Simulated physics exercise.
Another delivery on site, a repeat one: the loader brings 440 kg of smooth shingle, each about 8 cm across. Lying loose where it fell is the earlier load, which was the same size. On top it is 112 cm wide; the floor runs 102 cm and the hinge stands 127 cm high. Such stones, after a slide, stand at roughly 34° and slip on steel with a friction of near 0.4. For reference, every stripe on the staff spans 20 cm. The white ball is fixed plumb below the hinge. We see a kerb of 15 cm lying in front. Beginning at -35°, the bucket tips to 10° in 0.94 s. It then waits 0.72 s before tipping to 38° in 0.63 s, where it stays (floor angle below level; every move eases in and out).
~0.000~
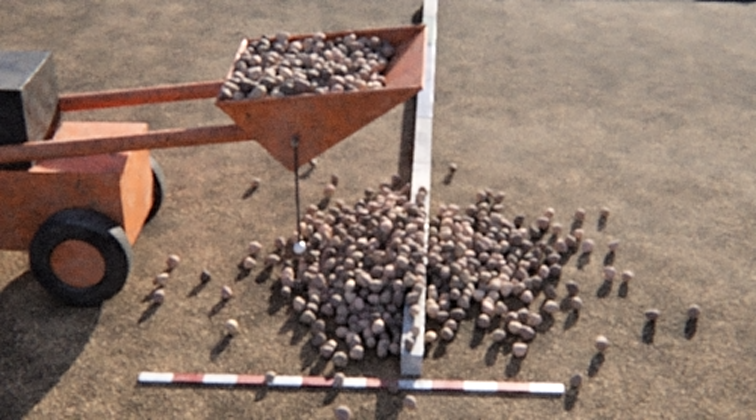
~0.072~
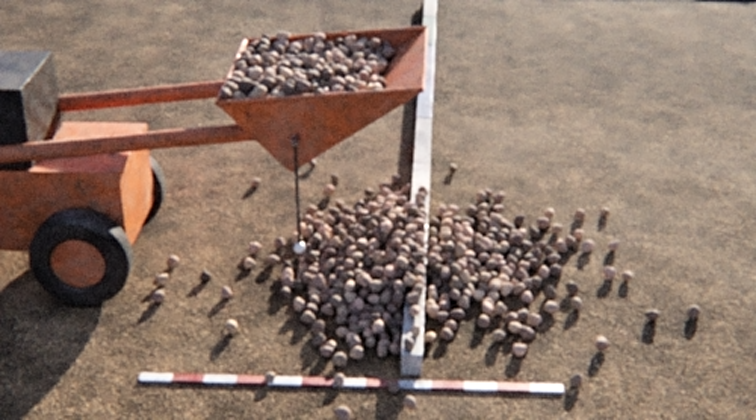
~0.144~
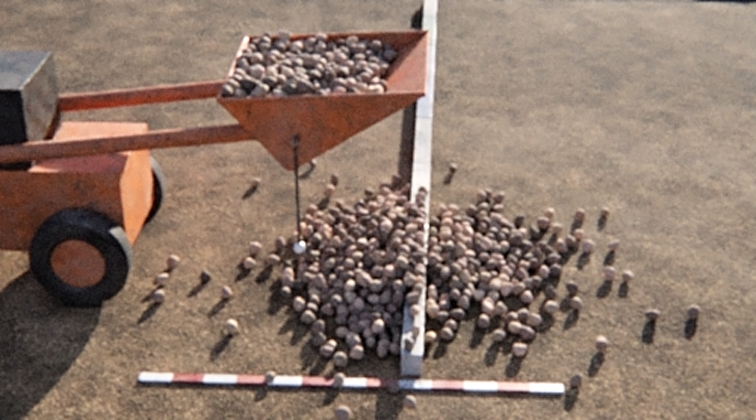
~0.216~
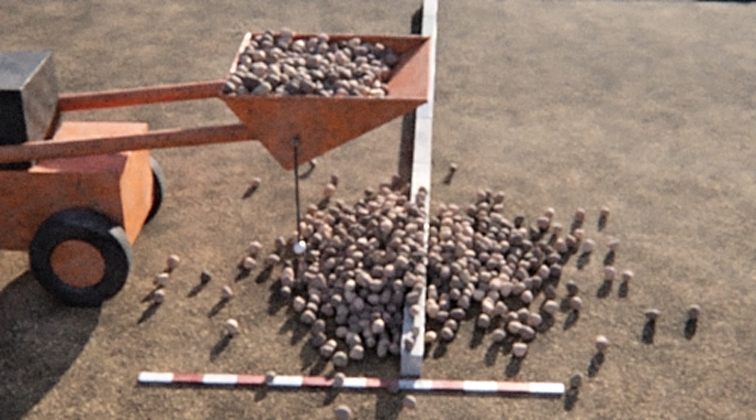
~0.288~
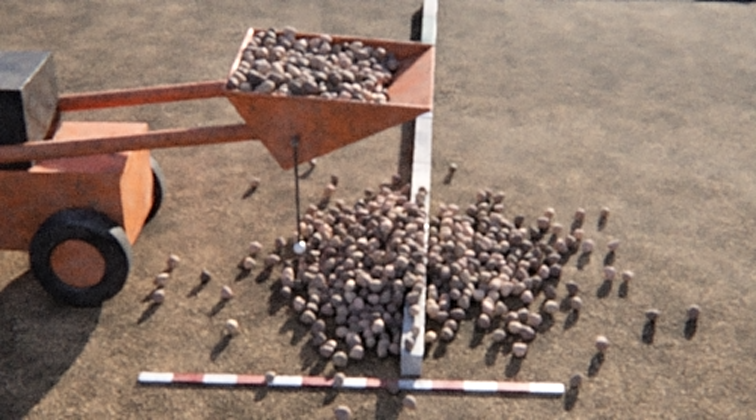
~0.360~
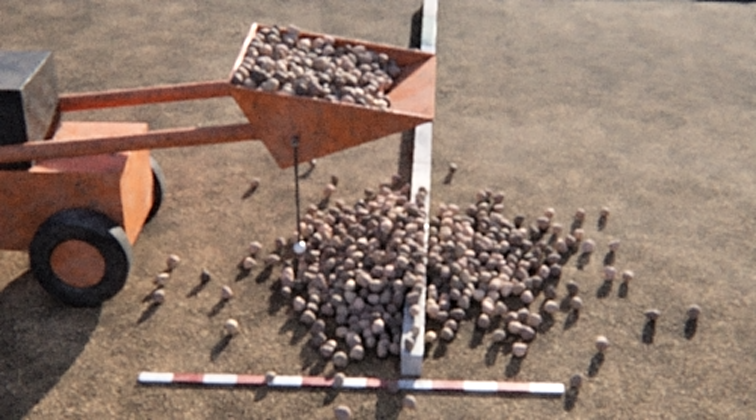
We see an orange loader holding a bucket full of smooth, rounded stones above a loose heap straddling a pale kerb; the bucket slowly tilts, its right lip lowering slightly, while the stones shift a little inside.
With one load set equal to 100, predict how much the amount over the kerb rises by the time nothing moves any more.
It rises by roughly 94 percent.
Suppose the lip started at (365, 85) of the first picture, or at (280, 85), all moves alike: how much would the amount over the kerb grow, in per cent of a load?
About 45 per cent from the first spot and 0 per cent from the second.
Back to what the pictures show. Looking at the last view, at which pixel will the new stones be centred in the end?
The middle ends up near (477, 256).
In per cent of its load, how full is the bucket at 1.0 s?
Roughly 100 per cent remains inside.
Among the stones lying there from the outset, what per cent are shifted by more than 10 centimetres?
I'd put it at about 10 per cent.
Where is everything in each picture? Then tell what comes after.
The bucket is at -35°, its lip at (423, 88); the top of the load is at (327, 49). The earlier load is highest near (404, 237), 24 cm above ground level, 69 % on this side of the kerb, 31 % over the kerb, in the first frame.
Lip at (424, 90), floor tilted -34°, highest stones at (320, 51); the stones move at 0.1 m/s on average, in the second frame.
Lip at (426, 94), floor tilted -32°, highest stones at (304, 50); the stones move at 0.2 m/s on average, in the third frame.
The bucket is at -29°, its lip at (428, 101); the top of the load is at (267, 50); the stones move at 0.2 m/s on average, in the fourth frame.
Lip at (431, 110), floor tilted -25°, highest stones at (262, 45); the stones move at 0.3 m/s on average, in the fifth frame.
The bucket is at -20°, its lip at (433, 120); the top of the load is at (262, 42); the stones move at 0.3 m/s on average, in the sixth frame.
After 0.7 s the floor is at 3°; in per cent of one load, 100 in the bucket, 69 on this side of the kerb, 31 over the kerb; the foremost stones are at (620, 260).
After 1.0 s the floor is at 10°; in per cent of one load, 100 in the bucket, 69 on this side of the kerb, 31 over the kerb; the foremost stones are at (620, 260).
After 2.7 s the floor is at 38°; in per cent of one load, 5 in the bucket, 84 on this side of the kerb, 111 over the kerb; the foremost stones are at (626, 278).
After 5.4 s the floor is at 38°; in per cent of one load, 0 in the bucket, 75 on this side of the kerb, 125 over the kerb; the foremost stones are at (626, 278). Net gain over the kerb, 94.
